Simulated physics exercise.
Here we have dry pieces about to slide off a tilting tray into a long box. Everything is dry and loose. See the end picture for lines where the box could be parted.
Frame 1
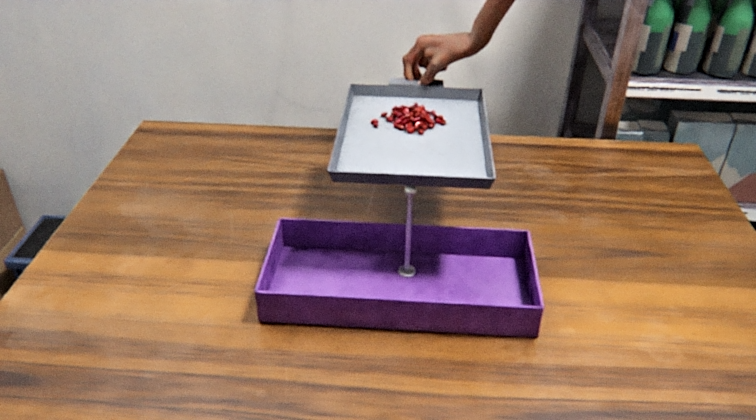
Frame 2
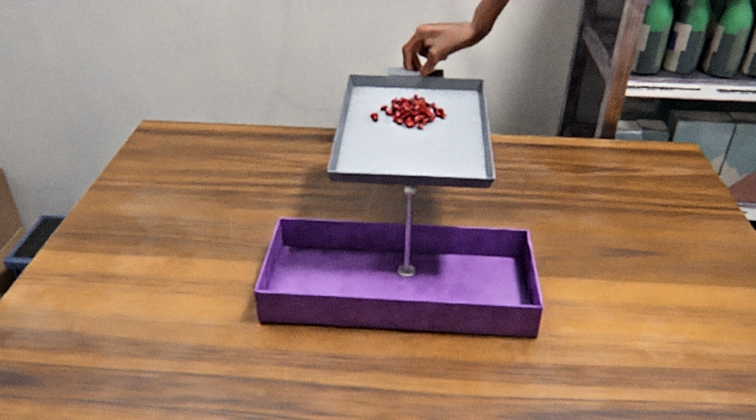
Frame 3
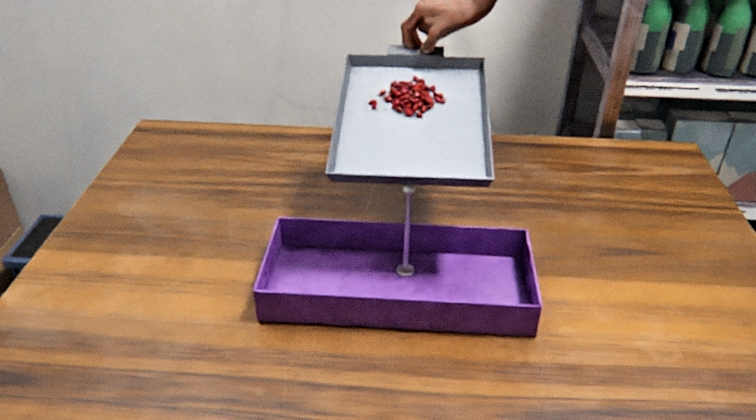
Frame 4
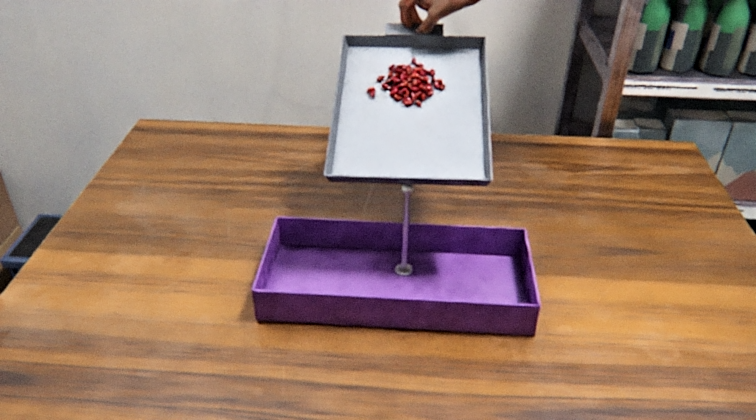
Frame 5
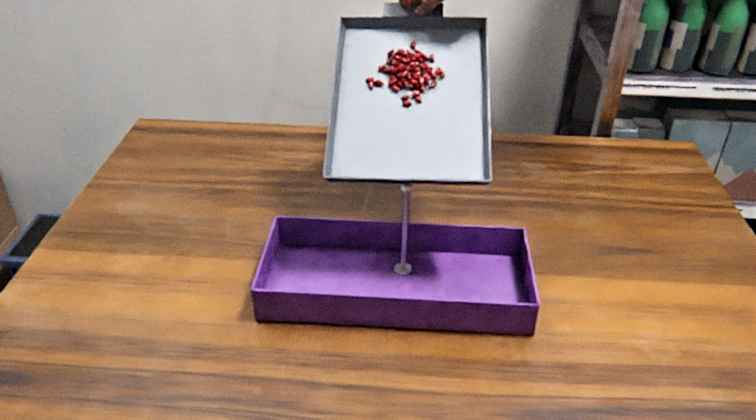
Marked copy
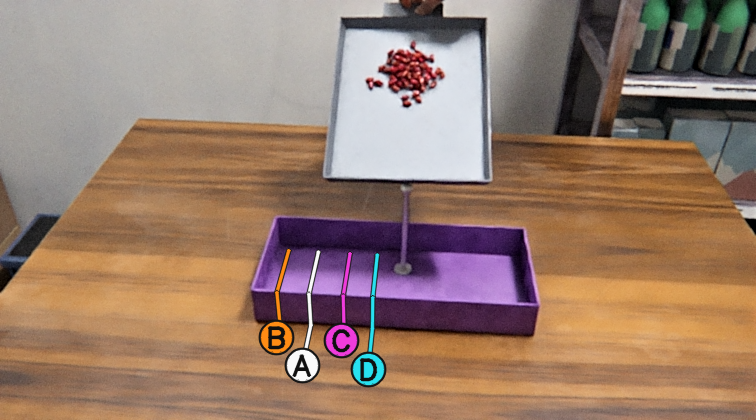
A grey tray with a pale inside, holding a small heap of dark red beans, stands on a thin post above a long purple box on a wood-grained table, seen from the front and slightly above. Green bottles sit on a shelf at upper right, against a pale wall. A hand steadily raises the tray's far edge, steepening it, while the beans spread slightly toward the near edge.
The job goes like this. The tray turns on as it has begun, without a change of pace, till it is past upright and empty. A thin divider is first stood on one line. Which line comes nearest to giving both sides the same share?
Line D.
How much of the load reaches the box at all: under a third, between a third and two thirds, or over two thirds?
Over two thirds.
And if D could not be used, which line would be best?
The answer is C.
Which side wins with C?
More lands on the right.
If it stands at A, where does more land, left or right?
More lands on the right.
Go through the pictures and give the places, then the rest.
The first frame shows corners of the pouring end (333, 169) and (490, 176), level; middle of the load (414, 118), kidney beans.
The second frame shows corners of the pouring end (332, 169) and (490, 176), barely tipped; no fin on the tray.
The third frame shows corners of the pouring end (331, 170) and (489, 176), a little tipped; front corners of the box (254, 291) and (542, 306).
The fourth frame shows corners of the pouring end (329, 172) and (487, 176), clearly tipped; far corners (347, 37) and (482, 39).
The fifth frame shows corners of the pouring end (328, 174) and (487, 177), clearly tipped; the left corner sinks a little lower.
On the marked copy, line A crosses the front rim at (309, 293); line B crosses the front rim at (277, 291); line C crosses the front rim at (343, 294); line D crosses the front rim at (372, 296).
With A, of what is caught, just a few on the left of the divider, almost all on the right.
With B, of what is caught, not one piece on the left of the divider, every piece on the right.
With C, of what is caught, roughly a quarter on the left of the divider, the larger part on the right.
With D, of what is caught, roughly a third on the left of the divider, roughly two thirds on the right.
